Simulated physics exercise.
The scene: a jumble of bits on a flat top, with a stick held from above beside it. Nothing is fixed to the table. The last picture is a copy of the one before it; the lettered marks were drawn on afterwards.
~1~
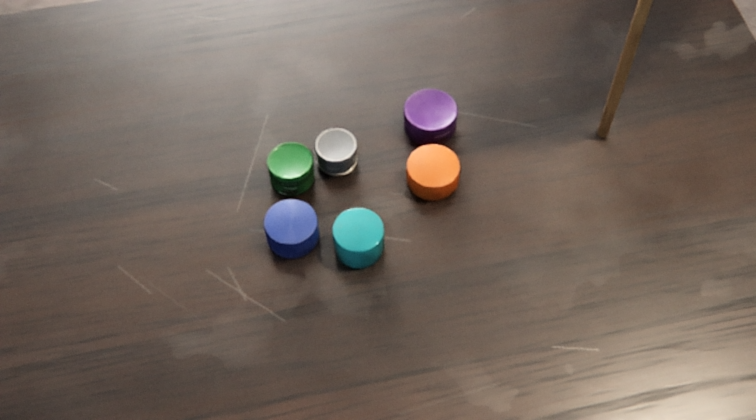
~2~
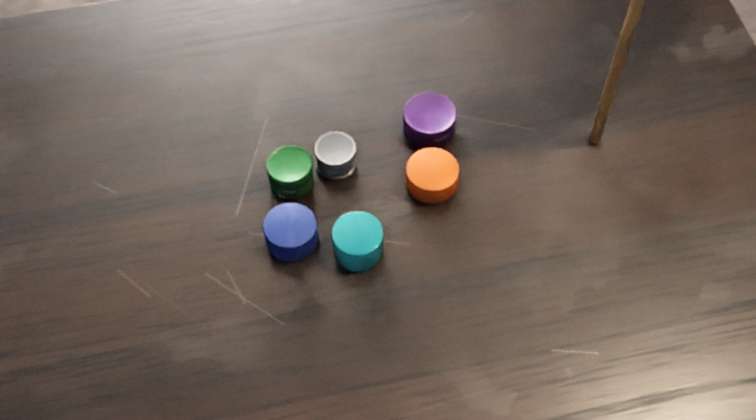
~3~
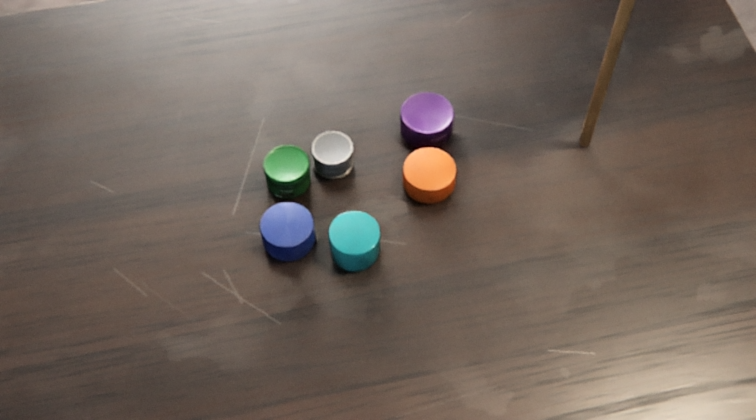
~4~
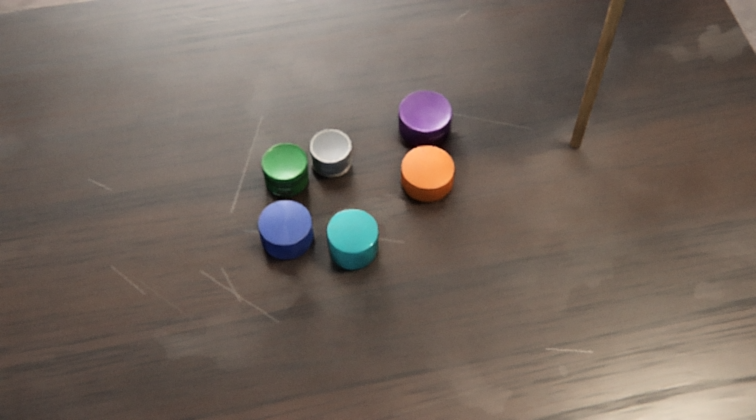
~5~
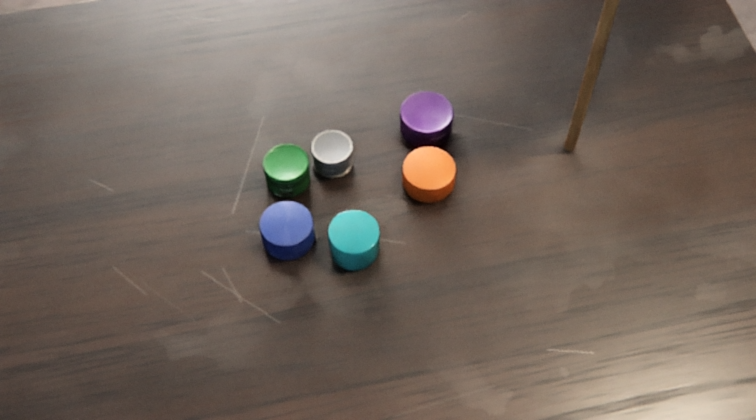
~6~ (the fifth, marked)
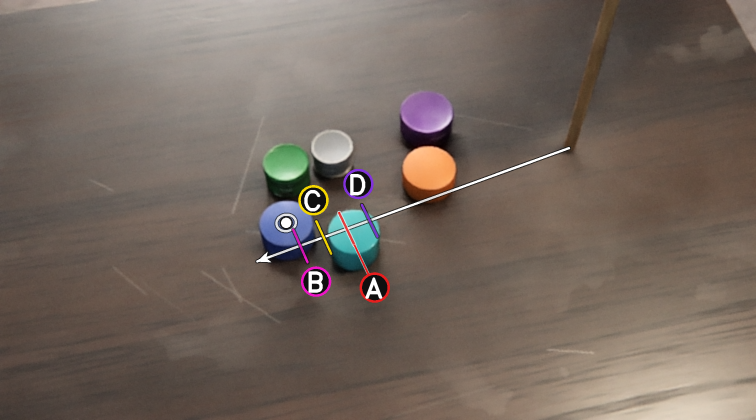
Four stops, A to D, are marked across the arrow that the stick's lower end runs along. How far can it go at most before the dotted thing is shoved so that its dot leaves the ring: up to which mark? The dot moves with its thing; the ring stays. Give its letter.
C.
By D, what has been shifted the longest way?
The orange tin.
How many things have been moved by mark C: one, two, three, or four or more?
In all, two.
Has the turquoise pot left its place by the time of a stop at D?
No.
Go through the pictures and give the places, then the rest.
In the first frame, blue tin (292, 229); grey tin (337, 152); turquoise pot (359, 238).
In the second frame, turquoise pot (358, 242); purple jar (429, 121).
In the third frame, orange tin (429, 176); green tub (288, 172).
In the fourth frame, blue tin (286, 230); grey tin (331, 153).
In the fifth frame, turquoise pot (355, 240); purple jar (426, 120); orange tin (429, 175).
On the marked copy, A at (347, 229); B at (301, 246); C at (324, 237); D at (370, 221); the arrow from (569, 148) to (257, 262); the white dot at (286, 223).
Taking C. A third of the way, foot of the stick (485, 179).
Two thirds of the way, foot of the stick (397, 211); orange tin (407, 172).
When it is over, foot of the stick (324, 238); orange tin (407, 172); turquoise pot (346, 250); the dot is still in its ring.
As for the rest, A keeps the dot in but is short; B shifts the dotted thing to (269, 231); D keeps the dot in but is short.
